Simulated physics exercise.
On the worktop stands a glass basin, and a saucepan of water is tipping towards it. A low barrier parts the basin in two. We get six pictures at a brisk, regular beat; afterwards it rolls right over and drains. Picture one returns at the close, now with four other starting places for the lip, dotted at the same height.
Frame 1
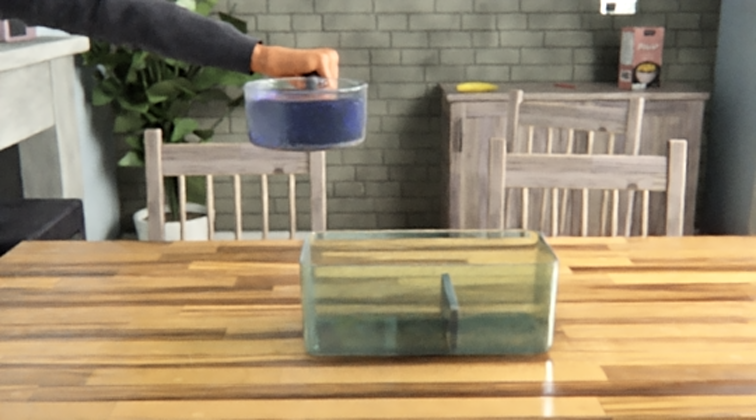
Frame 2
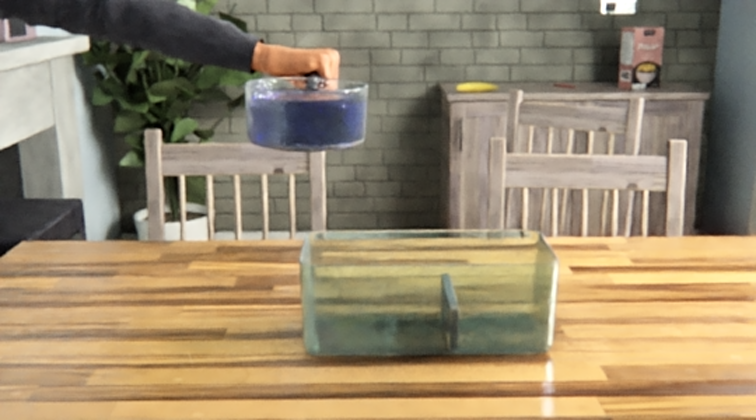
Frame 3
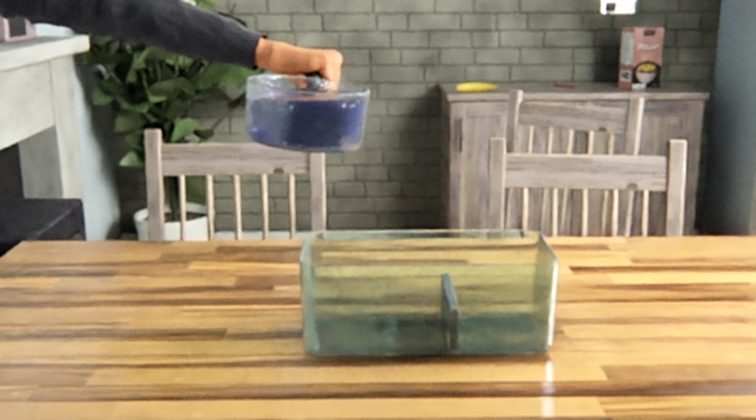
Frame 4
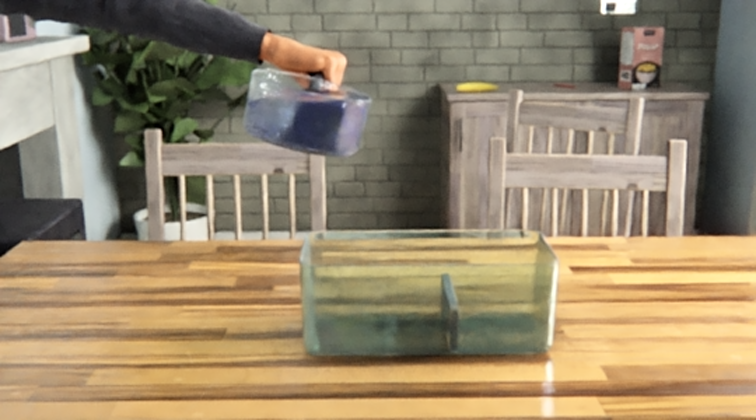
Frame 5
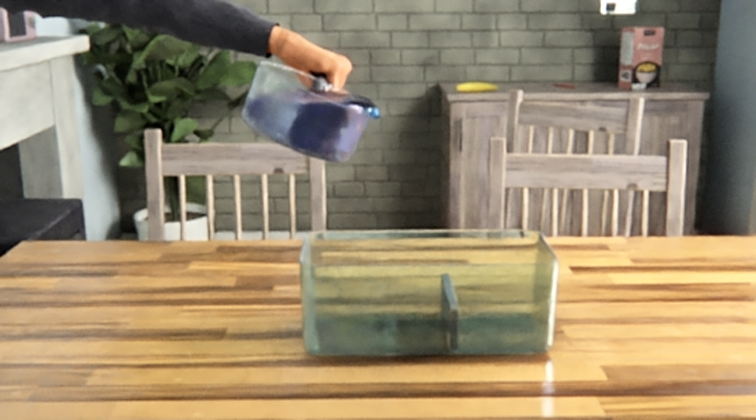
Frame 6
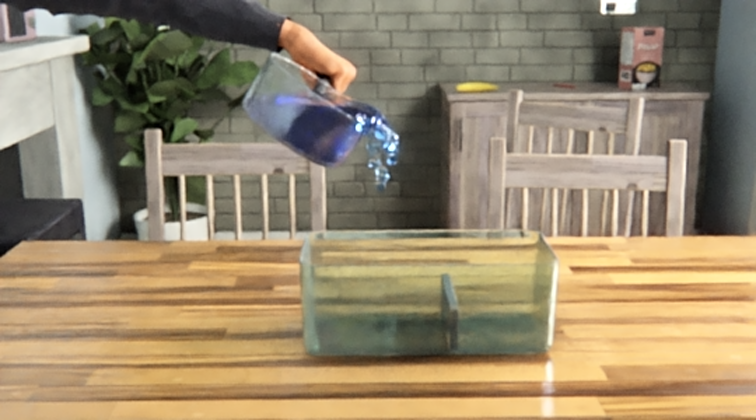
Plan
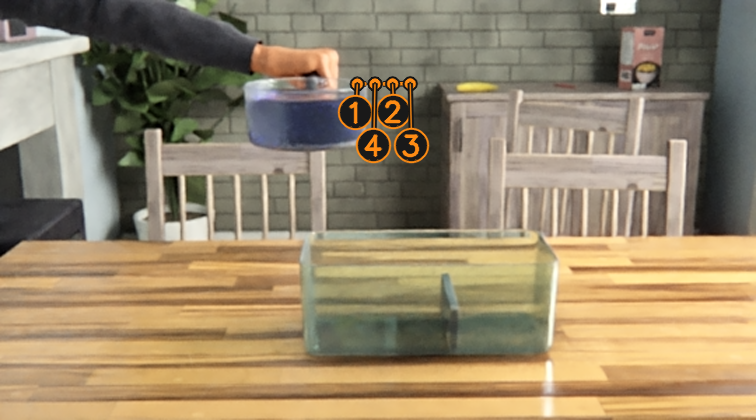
A glass pan of bluish-purple water, held by a hand above a divided glass basin on a wooden table, stayed level at first, then tilted to the right until water streamed over its lip.
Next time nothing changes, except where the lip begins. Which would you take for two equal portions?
Go for 2.
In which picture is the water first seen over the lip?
In picture 5.
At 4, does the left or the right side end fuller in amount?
More ends on the left.
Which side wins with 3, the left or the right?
More ends on the right.
In orange, 1 at (357, 84); 2 at (392, 83); 3 at (410, 83); 4 at (374, 83).
For place 1, about 95 % ends left of the wall and 3 % right of it.
For place 2, about 46 % ends left of the wall and 53 % right of it.
For place 3, about 30 % ends left of the wall and 69 % right of it.
For place 4, about 69 % ends left of the wall and 29 % right of it.
